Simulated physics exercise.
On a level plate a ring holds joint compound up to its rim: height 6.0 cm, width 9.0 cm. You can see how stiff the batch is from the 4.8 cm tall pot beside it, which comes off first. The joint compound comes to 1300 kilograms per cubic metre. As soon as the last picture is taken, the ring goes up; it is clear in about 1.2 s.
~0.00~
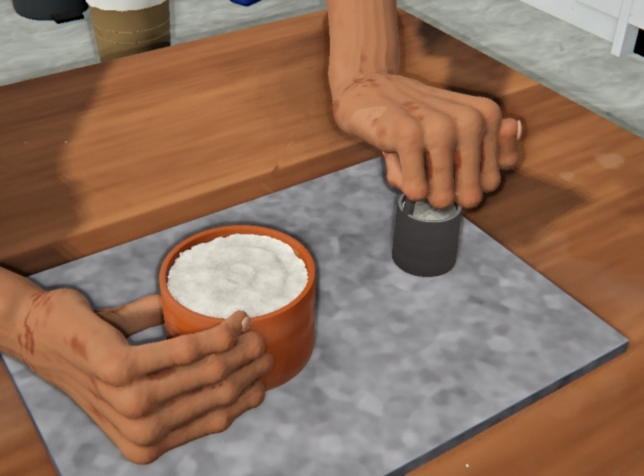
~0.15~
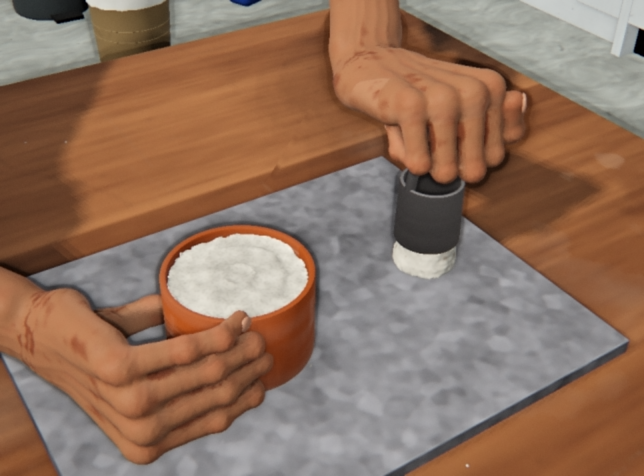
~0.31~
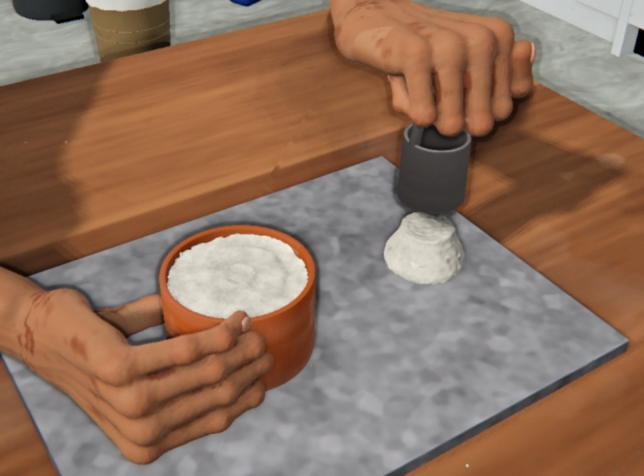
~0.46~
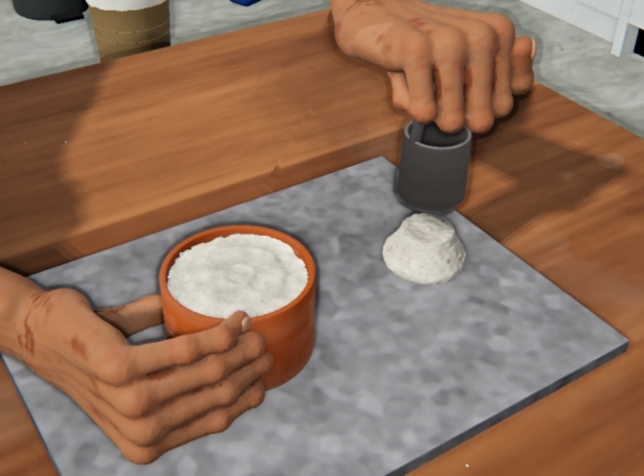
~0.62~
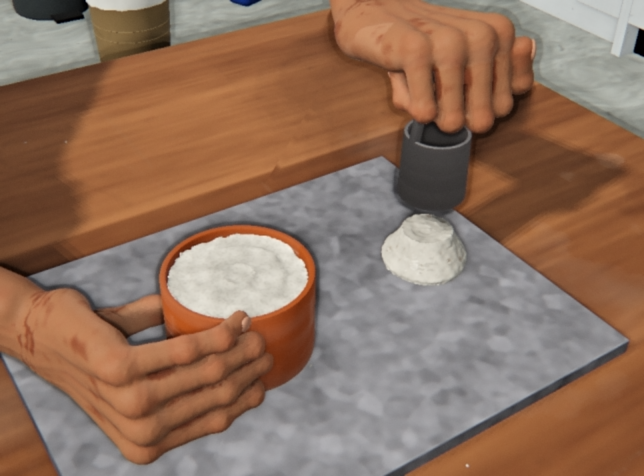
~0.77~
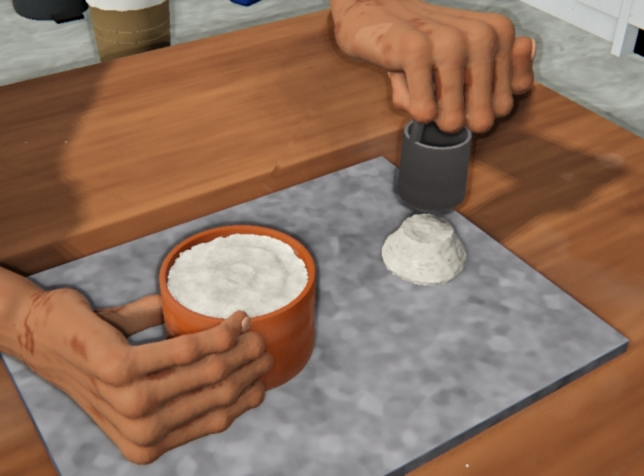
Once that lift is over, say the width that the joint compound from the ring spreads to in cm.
Some 13.8 cm.
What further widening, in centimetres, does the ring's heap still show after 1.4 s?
About 0.5 centimetres.
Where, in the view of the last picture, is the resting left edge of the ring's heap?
Position: Around (138, 350).
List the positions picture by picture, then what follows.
In the first frame, middle of the pot's mouth at (429, 207), still down; middle of the ring's top at (238, 274), not yet moved.
In the second frame, middle of the pot's mouth at (432, 183), raised 2.1 cm; middle of the ring's top at (238, 274), not yet moved.
In the third frame, middle of the pot's mouth at (437, 139), raised 5.7 cm; what the pot left 3.2 cm high and 6.2 cm wide, top at (427, 229); middle of the ring's top at (238, 274), not yet moved.
In the fourth frame, middle of the pot's mouth at (437, 135), raised 6.0 cm; what the pot left 3.0 cm high and 6.4 cm wide, top at (427, 231); middle of the ring's top at (238, 274), not yet moved.
In the fifth frame, middle of the pot's mouth at (437, 135), raised 6.0 cm; what the pot left 3.0 cm high and 6.5 cm wide, top at (427, 231); middle of the ring's top at (238, 274), not yet moved.
In the sixth frame, middle of the pot's mouth at (437, 135), raised 6.0 cm; what the pot left 3.0 cm high and 6.5 cm wide, top at (427, 231); middle of the ring's top at (238, 274), not yet moved.
After 1.1 s, the ring is up 1.6 cm; the joint compound has come down 0.3 cm to 5.7 cm and is 10.0 cm wide.
After 1.4 s, the ring is up 4.0 cm; the joint compound has come down 1.9 cm to 4.1 cm and is 13 cm wide.
After 1.7 s, the ring is up 6.3 cm; the joint compound has come down 2.1 cm to 3.9 cm and is 14 cm wide.
After 2.0 s, the ring is clear; the joint compound has come down 2.2 cm to 3.8 cm and is 14 cm wide.
After 2.4 s, at rest, the ring is clear; the joint compound has come down 2.2 cm to 3.8 cm and is 14 cm wide.
